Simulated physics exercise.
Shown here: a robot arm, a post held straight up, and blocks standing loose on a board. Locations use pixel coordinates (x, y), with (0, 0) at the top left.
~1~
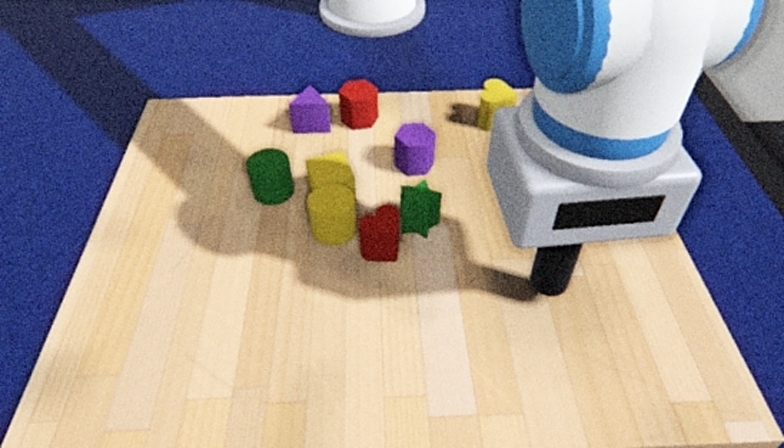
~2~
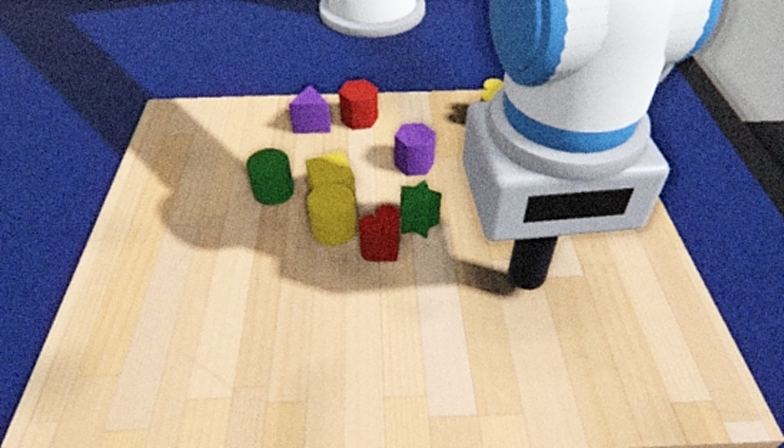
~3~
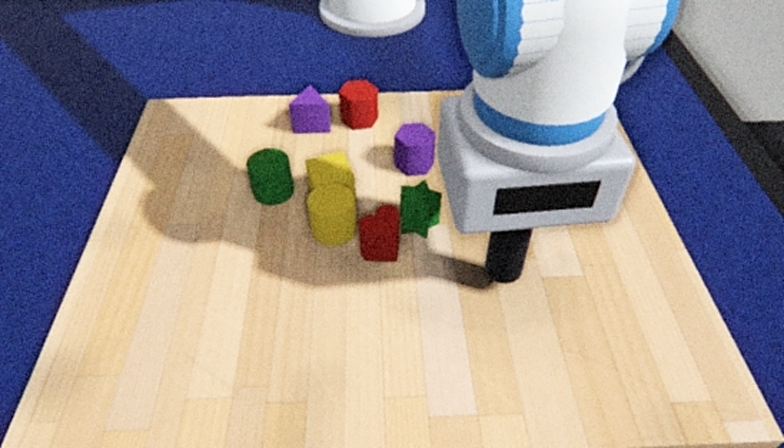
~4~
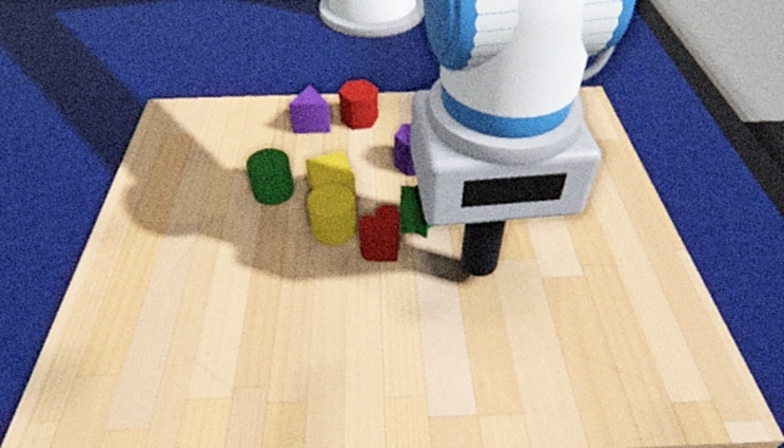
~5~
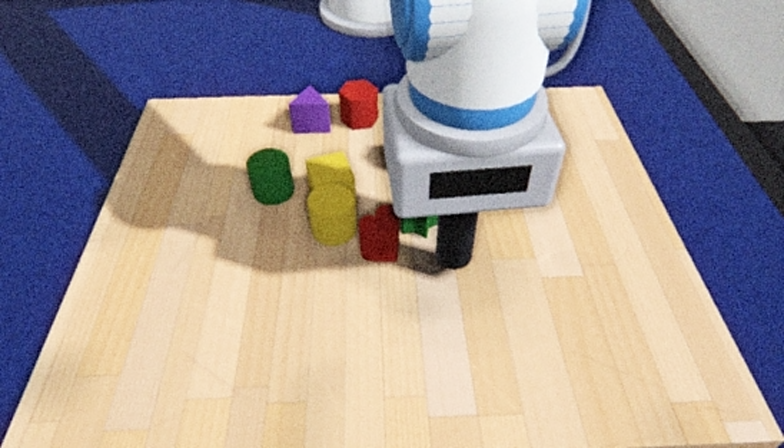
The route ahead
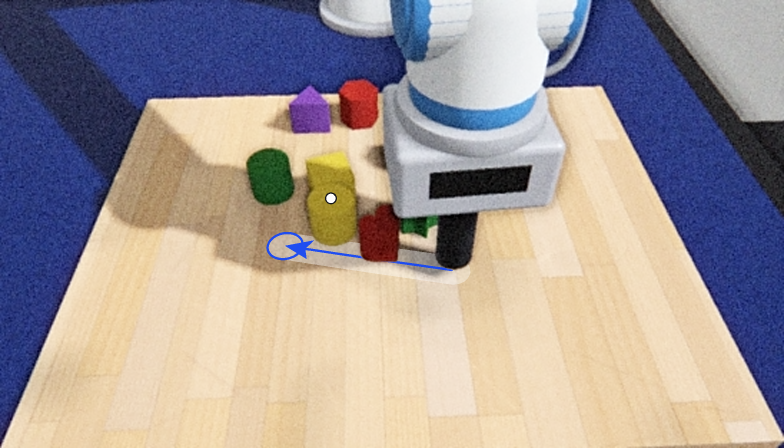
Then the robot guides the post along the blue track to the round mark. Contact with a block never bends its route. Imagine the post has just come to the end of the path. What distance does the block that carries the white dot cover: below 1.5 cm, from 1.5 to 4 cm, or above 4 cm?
Travel: Beyond 4 cm.
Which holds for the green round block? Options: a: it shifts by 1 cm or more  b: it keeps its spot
Option a.
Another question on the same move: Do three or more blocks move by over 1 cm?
I expect so.
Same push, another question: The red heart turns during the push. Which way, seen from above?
Twists clockwise.
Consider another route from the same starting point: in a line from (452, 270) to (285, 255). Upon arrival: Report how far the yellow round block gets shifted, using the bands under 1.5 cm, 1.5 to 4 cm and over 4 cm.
It ends 1.5 to 4 cm away.
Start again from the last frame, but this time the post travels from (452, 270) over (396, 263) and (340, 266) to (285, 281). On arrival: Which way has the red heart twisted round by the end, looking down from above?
Rotation: Clockwise.
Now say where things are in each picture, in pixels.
The first frame shows lower end of the post (548, 283), tops of blocks, green round block (267, 160), yellow four-sided block (330, 167), yellow round block (331, 198), red heart (382, 219).
The second frame shows post (526, 277), blocks as before.
The third frame shows post (503, 271), blocks as before.
The fourth frame shows post (479, 264), blocks as before.
The fifth frame shows post (453, 257), green round block (267, 160), yellow four-sided block (330, 167), yellow round block (331, 198), red heart (382, 219).
The drawn path runs from (452, 270) directly to (285, 246); the dot is on the yellow round block.
The first path, step by step. One third of the way, post (394, 249); red heart (368, 213), turned 25° clockwise.
Two thirds of the way, post (338, 241); green round block (266, 159); yellow four-sided block (322, 159), turned 45° clockwise; yellow round block (289, 182); red heart (314, 204), turned 35° clockwise.
At the end, post (283, 233); green round block (264, 144); yellow four-sided block (322, 159), turned 45° clockwise; yellow round block (268, 171); red heart (262, 196), turned 45° clockwise.
